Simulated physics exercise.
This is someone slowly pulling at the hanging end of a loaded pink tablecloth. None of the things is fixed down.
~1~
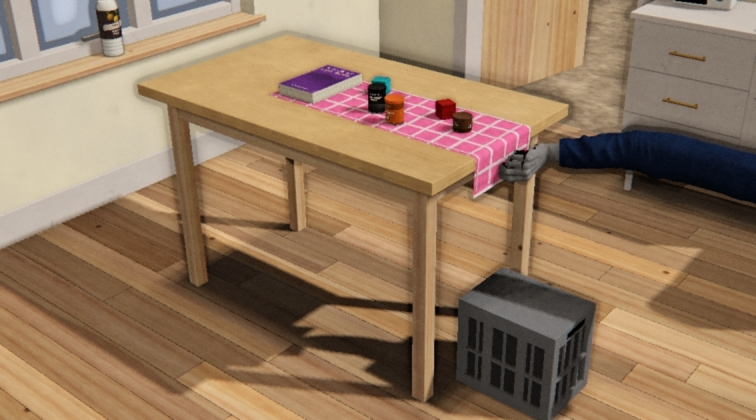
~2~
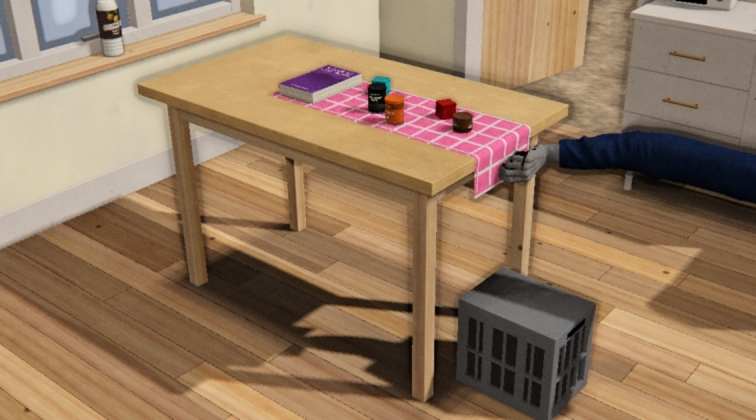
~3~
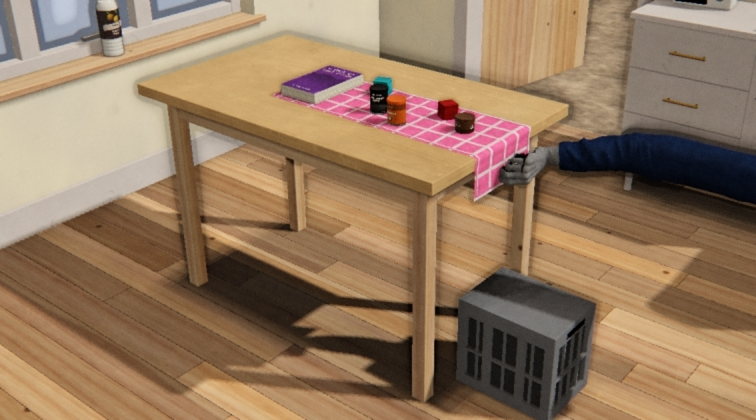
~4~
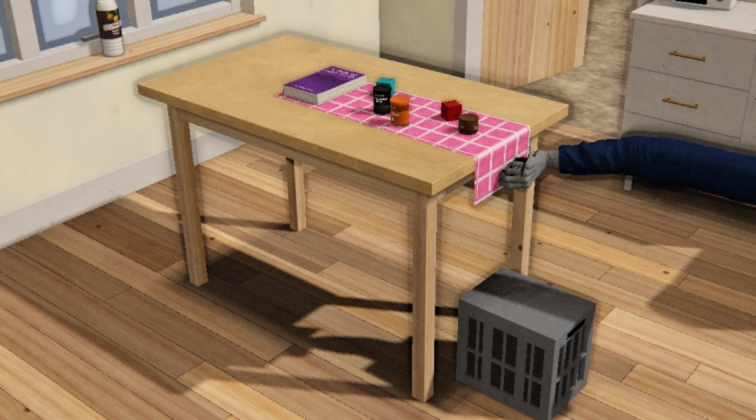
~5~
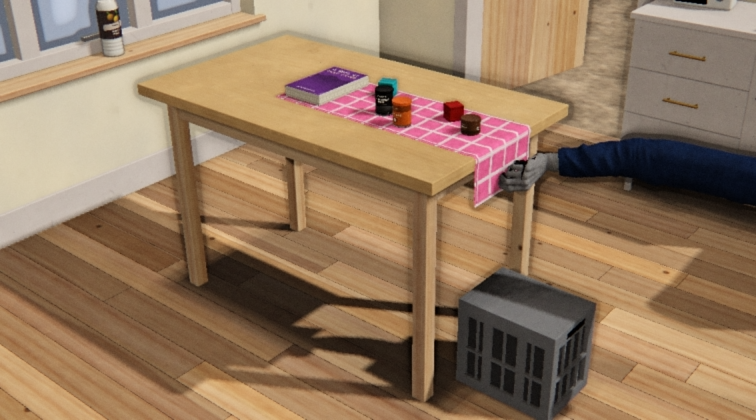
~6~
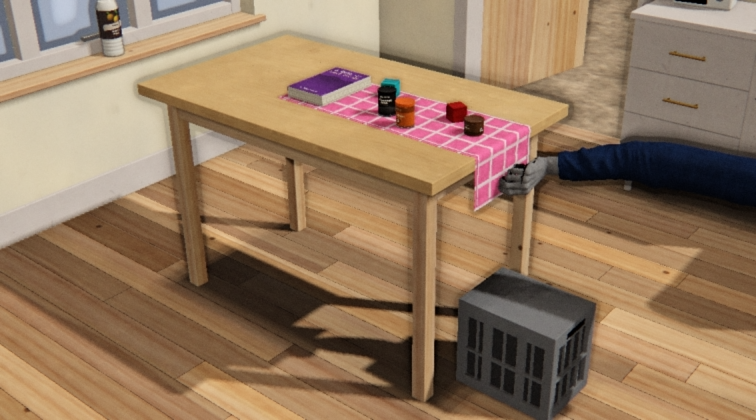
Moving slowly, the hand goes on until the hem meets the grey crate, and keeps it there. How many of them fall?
Three pieces drop off.
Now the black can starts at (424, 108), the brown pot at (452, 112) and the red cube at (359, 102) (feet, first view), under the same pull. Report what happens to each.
So the black can leaves the top, the brown pot leaves the top, and the red cube stays aboard.
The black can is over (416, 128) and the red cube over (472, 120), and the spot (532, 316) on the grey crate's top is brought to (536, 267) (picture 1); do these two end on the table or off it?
As for the black can, it stays in place; as for the red cube, it leaves the top.
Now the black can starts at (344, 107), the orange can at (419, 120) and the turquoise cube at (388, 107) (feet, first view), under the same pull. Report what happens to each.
Here's how it goes: The black can remains in place, the orange can leaves the top and the turquoise cube remains in place.
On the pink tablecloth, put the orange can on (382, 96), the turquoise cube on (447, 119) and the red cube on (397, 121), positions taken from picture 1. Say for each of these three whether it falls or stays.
Final state: The orange can is still in place, the turquoise cube is no longer up, the red cube is no longer up.
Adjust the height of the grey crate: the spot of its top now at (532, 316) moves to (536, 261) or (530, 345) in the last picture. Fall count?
For the first height 1, for the second 4.
Early on, hem near (500, 239); brown pot gone.
Midway, hem near (500, 280); brown pot and red cube gone.
Finally, hem on the crate; brown pot, red cube and orange can gone. The answer is three.
